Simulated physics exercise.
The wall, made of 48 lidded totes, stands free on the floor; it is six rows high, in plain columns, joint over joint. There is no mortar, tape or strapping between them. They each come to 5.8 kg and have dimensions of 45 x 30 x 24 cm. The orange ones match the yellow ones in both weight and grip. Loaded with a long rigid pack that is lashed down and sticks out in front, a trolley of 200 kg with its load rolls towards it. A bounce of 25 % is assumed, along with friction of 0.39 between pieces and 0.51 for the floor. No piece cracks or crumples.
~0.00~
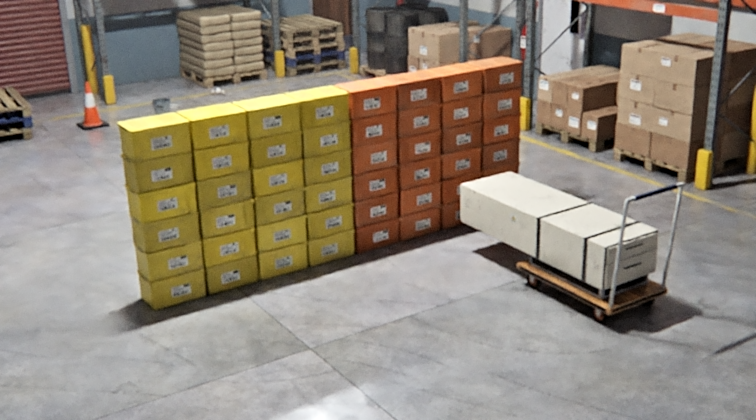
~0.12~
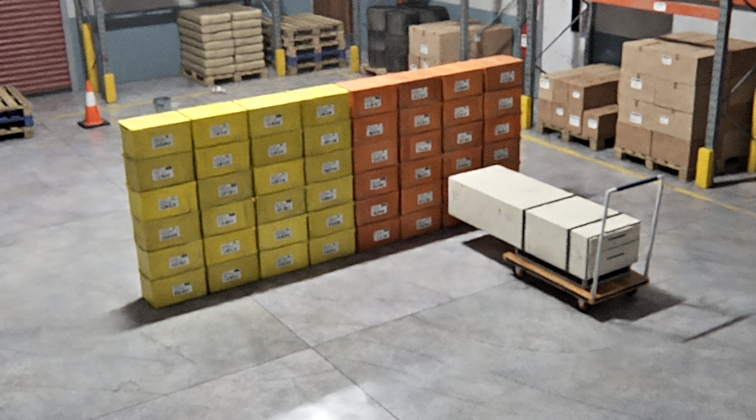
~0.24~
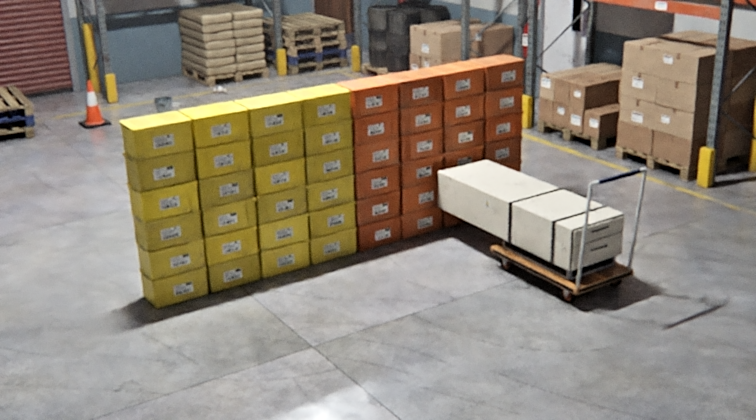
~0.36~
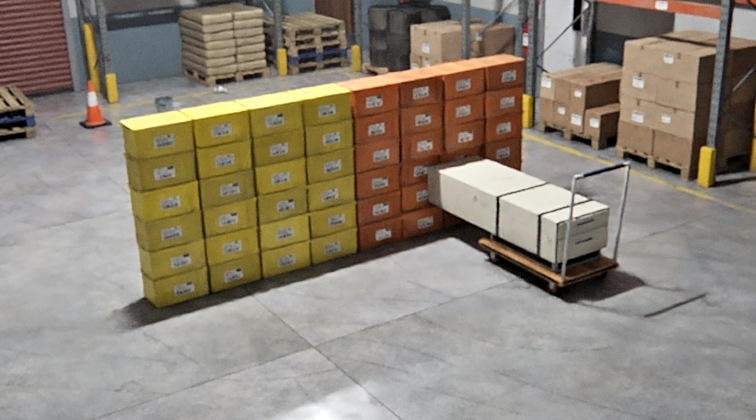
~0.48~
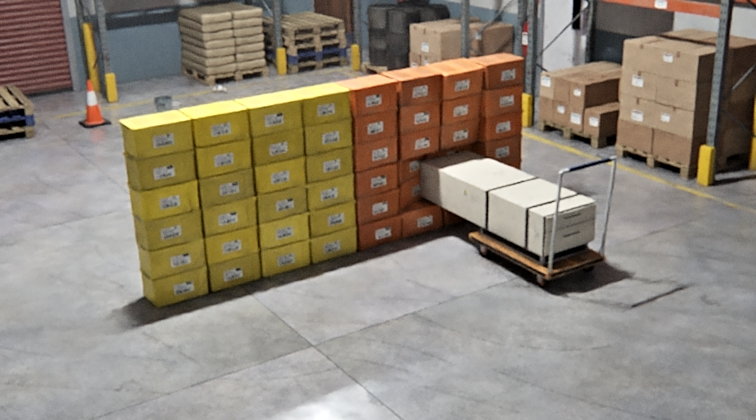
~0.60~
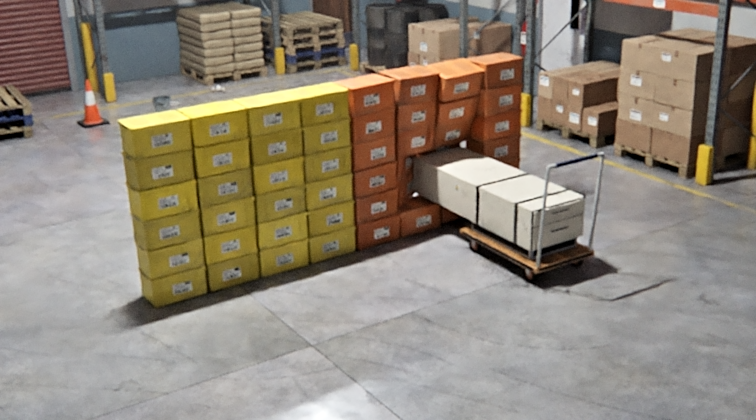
A long pale pack strapped to a flat trolley with an upright handle rolls leftward, nose first, toward a free-standing wall of stacked boxes, yellow on the left and orange on the right. A steady, raised view looks down on the grey warehouse floor, with pallets and racking behind. The pack's front end pushes into the orange section, and boxes around it shift and tilt while the yellow ones stay put.
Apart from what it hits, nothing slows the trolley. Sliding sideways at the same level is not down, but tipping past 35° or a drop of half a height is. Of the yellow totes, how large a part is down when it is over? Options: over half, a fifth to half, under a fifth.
Down: Under a fifth.
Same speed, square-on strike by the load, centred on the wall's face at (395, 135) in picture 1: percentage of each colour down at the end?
Down at the end: Orange 40%, yellow 0%.
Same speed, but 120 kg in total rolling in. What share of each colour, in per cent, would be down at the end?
Down at the end: Orange 40 per cent, yellow 0 per cent.
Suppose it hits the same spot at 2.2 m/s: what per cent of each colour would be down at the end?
Then orange 40, yellow 0 per cent.
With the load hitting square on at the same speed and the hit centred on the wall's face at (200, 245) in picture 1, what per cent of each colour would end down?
Then orange ends 0 per cent down and yellow 40 per cent.
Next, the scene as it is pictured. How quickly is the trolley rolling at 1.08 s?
Speed: Near 0.4 m/s.
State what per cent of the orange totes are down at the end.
Colour orange - 40 percent down at the end.
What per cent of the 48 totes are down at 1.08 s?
At that moment 10 per cent.
After 0.74 s, load 43 cm past the wall's line, still rolling; none of the 24 yellow totes down (3 of 48 in all colours); top yellow tote unmoved; top orange tote leaning 5°.
After 1.08 s, load 65 cm past the wall's line, still rolling; none of the 24 yellow totes down (5 of 48 in all colours); top yellow tote unmoved; top orange tote leaning 14°.
After 1.54 s, load 79 cm past the wall's line, still rolling; none of the 24 yellow totes down (10 of 48 in all colours); top yellow tote unmoved; top orange tote leaning 27°, 13 cm lower.
After 2.30 s, load 83 cm past the wall's line, stopped; none of the 24 yellow totes down (10 of 48 in all colours); top yellow tote unmoved; top orange tote upside down.
At rest (3.4 s), load 83 cm past the wall's line, stopped; none of the 24 yellow totes down (10 of 48 in all colours); top yellow tote unmoved; top orange tote upside down. That is 0 per cent. As the last picture would show them, middles, top yellow tote near (267, 114), top orange tote near (170, 215).
